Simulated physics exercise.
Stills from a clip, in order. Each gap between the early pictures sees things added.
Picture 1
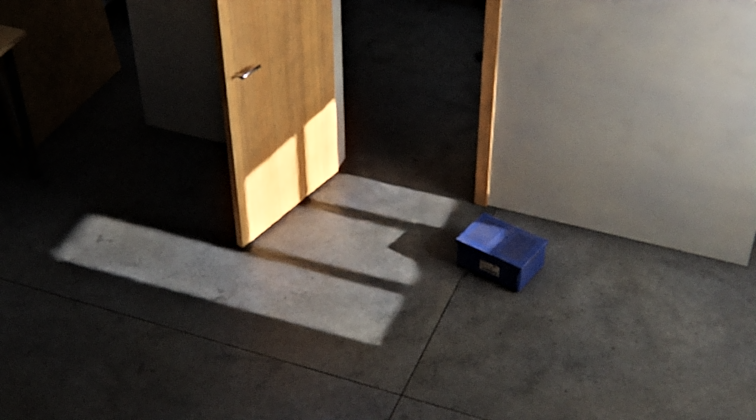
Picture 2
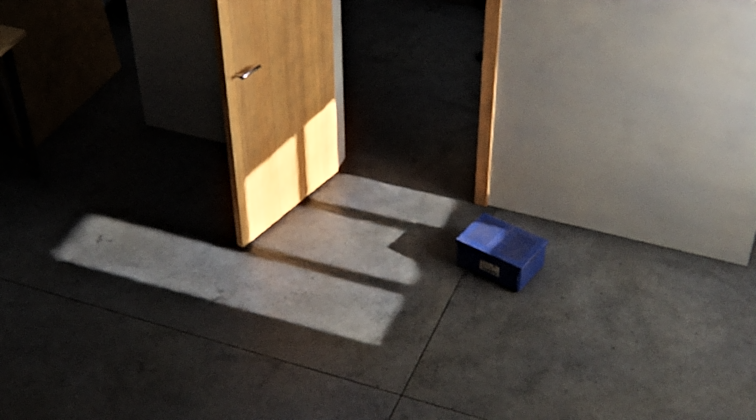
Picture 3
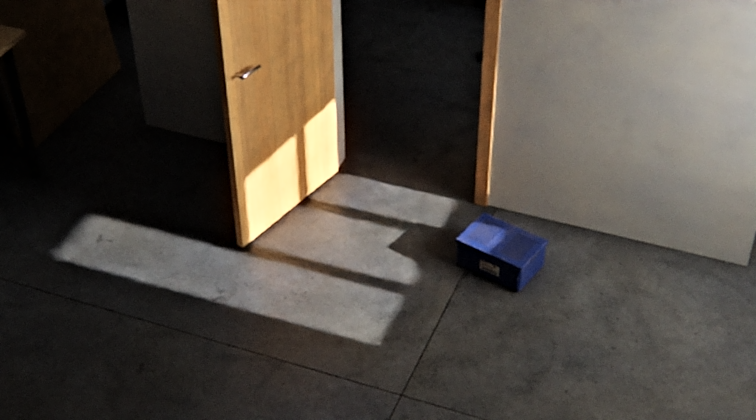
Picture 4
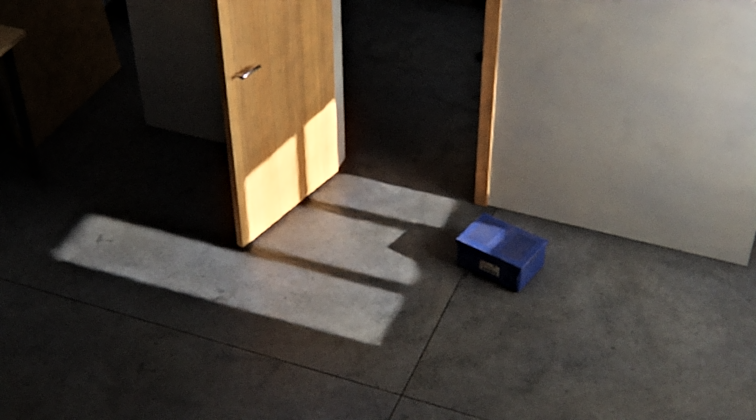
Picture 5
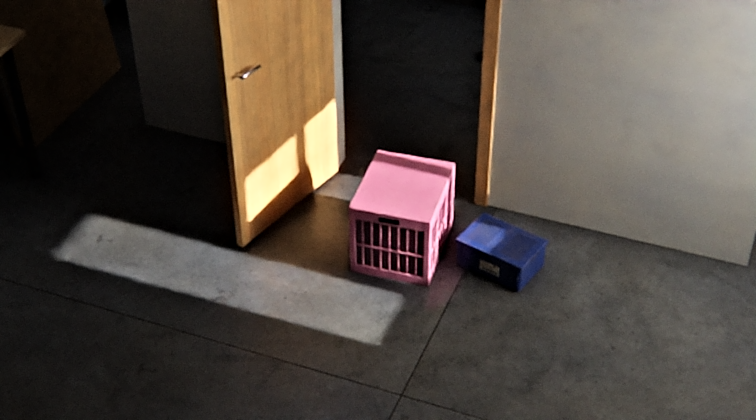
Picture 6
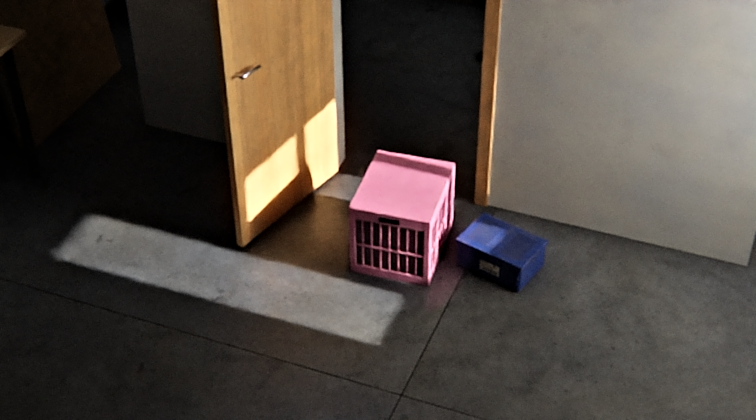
A pink box with a slatted front appears all at once on the grey floor of a dim room, seen from above by a still camera. It sits in front of the doorway, between the wide-open wooden door on the left and a smaller blue box on the right. Its arrival blocks part of the sunlight on the floor and door, and nothing else visibly moves.
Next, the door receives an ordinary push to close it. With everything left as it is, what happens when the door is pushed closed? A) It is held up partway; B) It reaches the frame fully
Option A: It is held up partway.
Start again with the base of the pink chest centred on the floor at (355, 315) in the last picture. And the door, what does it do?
Then it swings home.
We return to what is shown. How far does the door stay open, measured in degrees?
Roughly 45 degrees open.
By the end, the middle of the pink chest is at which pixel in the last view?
The object ends up somewhere near (443, 214).
Then, 0.60 s later than the last frame, door at 86°.
Then, 1.10 s later than the last frame, door at 55°; pink chest moved a little near (415, 217).
Then, 1.30 s later than the last frame, door at 49°; pink chest moved a little near (428, 216); blue tote moved a little.
Then, 1.50 s later than the last frame, door at 45°; pink chest moved a little near (437, 215); blue tote moved a little.
When it is over, door at 43°; moved from the start, pink chest and blue tote. End places, in pixels of the last picture, pink chest near (443, 213).
